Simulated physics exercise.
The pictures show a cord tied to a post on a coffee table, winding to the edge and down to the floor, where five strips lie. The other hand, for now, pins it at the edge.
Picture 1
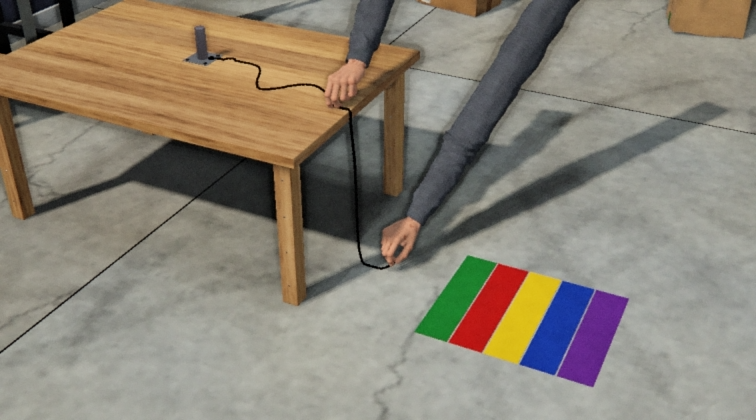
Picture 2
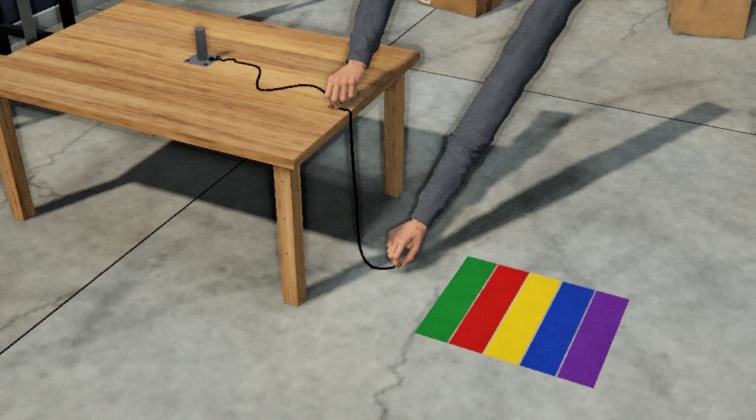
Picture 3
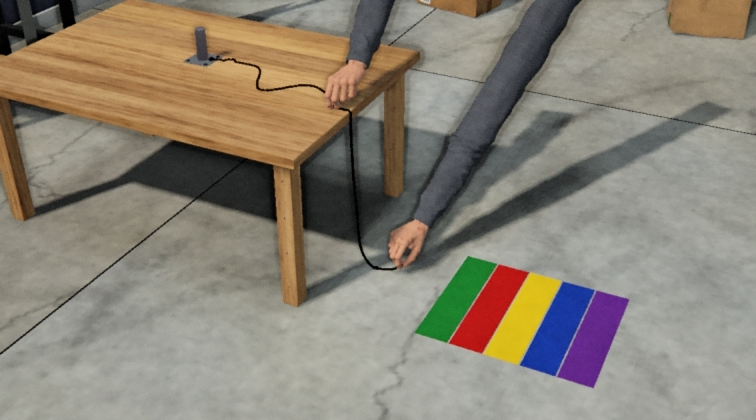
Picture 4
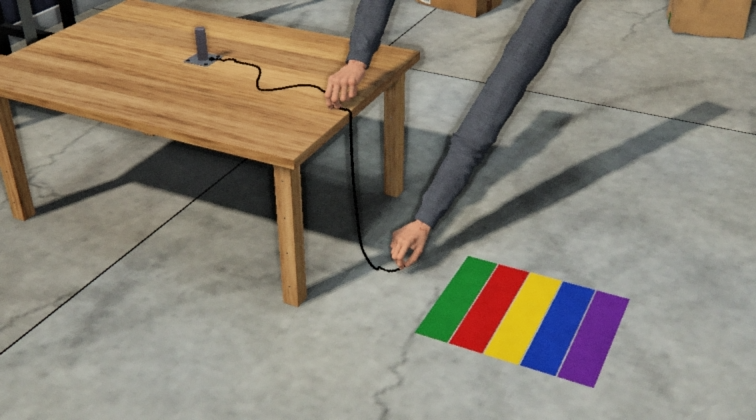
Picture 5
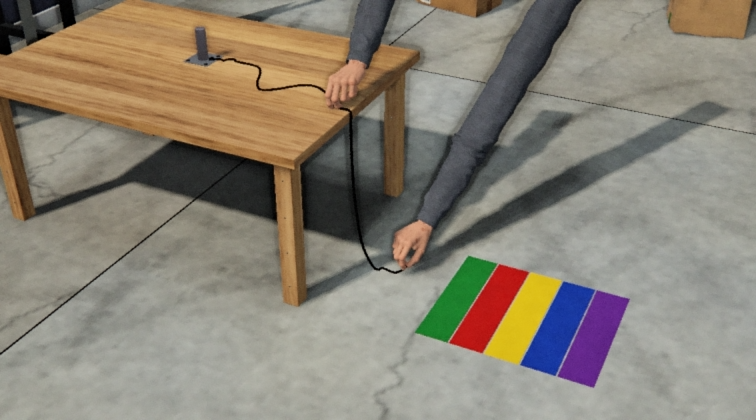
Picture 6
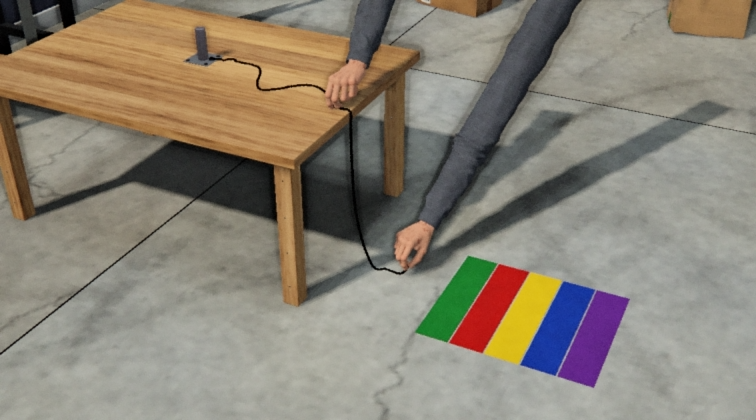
A hand kept a black cord pinned at the edge of a wooden table while the other hand, down by the floor, drew the cord's end very slightly right, near five colored strips.
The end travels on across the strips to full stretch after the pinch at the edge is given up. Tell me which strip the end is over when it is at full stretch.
It is over the blue strip.
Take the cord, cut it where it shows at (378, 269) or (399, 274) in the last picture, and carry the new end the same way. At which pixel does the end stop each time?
First try near (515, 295), second near (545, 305).
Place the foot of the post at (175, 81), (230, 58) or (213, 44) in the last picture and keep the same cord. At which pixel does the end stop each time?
In that order: (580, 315), (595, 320) and (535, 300).
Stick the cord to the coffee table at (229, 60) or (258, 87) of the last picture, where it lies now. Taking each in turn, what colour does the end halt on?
Strip per try: Blue / yellow.
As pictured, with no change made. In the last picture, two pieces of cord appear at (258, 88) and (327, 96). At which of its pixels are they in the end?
End: (294, 86) and then (364, 116).
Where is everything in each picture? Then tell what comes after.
End (394, 262); green (440, 321); red (474, 332); yellow (509, 342); blue (545, 353); purple (582, 364), in the first picture.
End (400, 265); cord through (235, 62) (257, 85) (318, 88) (350, 120) (355, 184) (360, 247), in the second picture.
End (402, 265), in the third picture.
End (404, 266); cord through (235, 62) (257, 84) (318, 88) (350, 120) (354, 184) (362, 248), in the fourth picture.
End (406, 266), in the fifth picture.
End (408, 267); cord through (235, 61) (257, 84) (318, 87) (351, 120) (353, 183) (365, 248), in the sixth picture.
Early on, end near (508, 295); over red.
Midway, end near (544, 305); over yellow.
At the end of the slack, end near (566, 311); over blue. It gets as far as the blue strip.
